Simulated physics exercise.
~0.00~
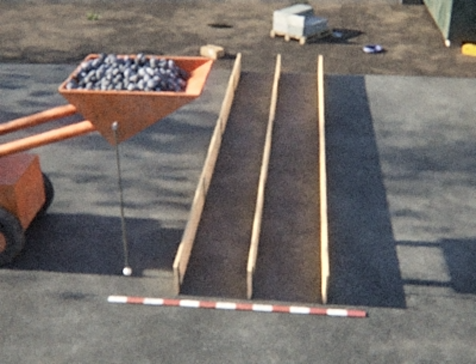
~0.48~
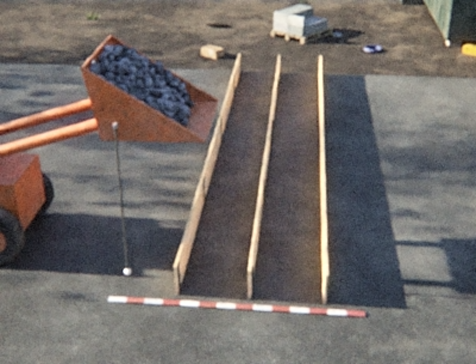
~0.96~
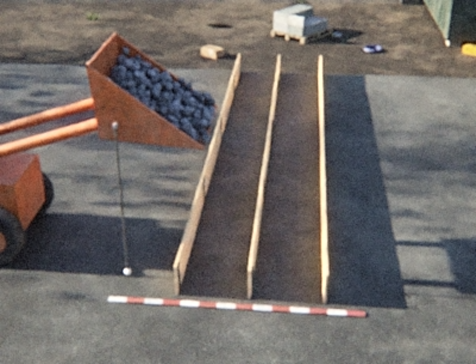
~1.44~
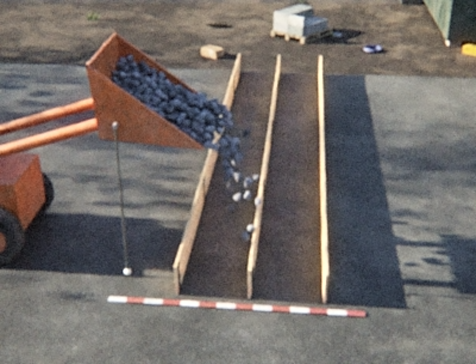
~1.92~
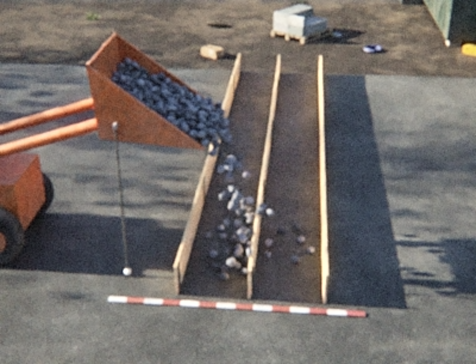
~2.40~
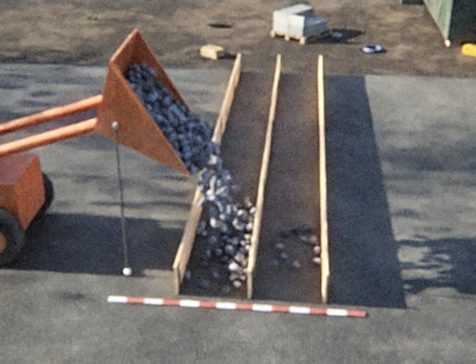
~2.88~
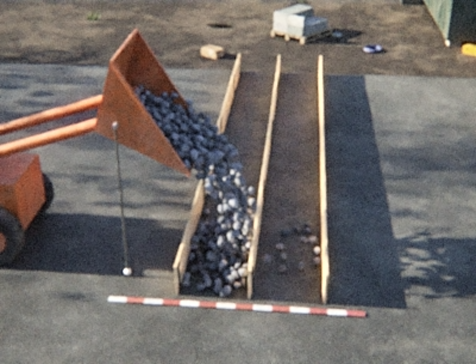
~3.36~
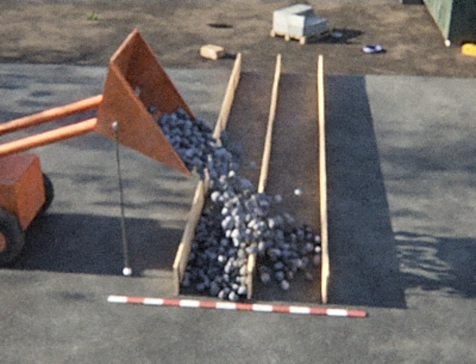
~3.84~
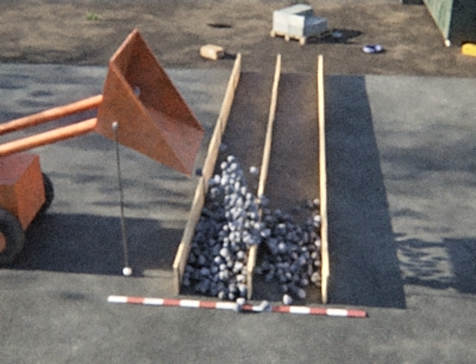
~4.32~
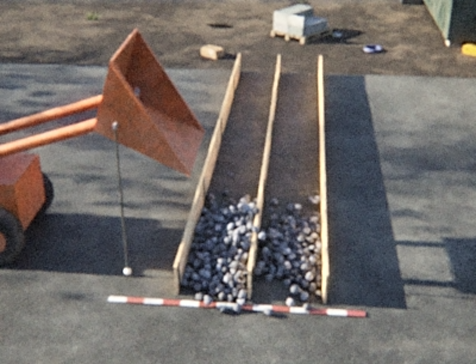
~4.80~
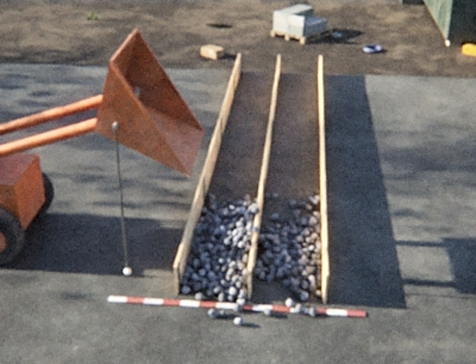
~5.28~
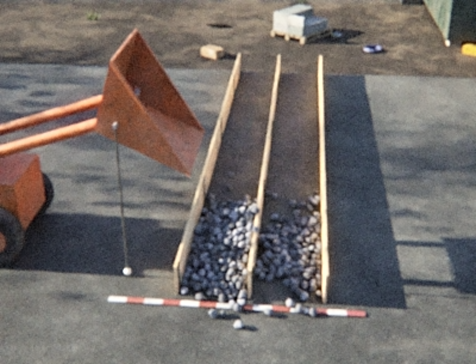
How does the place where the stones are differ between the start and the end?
At the start the stones were heaped in the raised orange bucket on the left. At the end they lay on the ground to its lower right, mostly between the wooden planks, with a few by the striped pole.
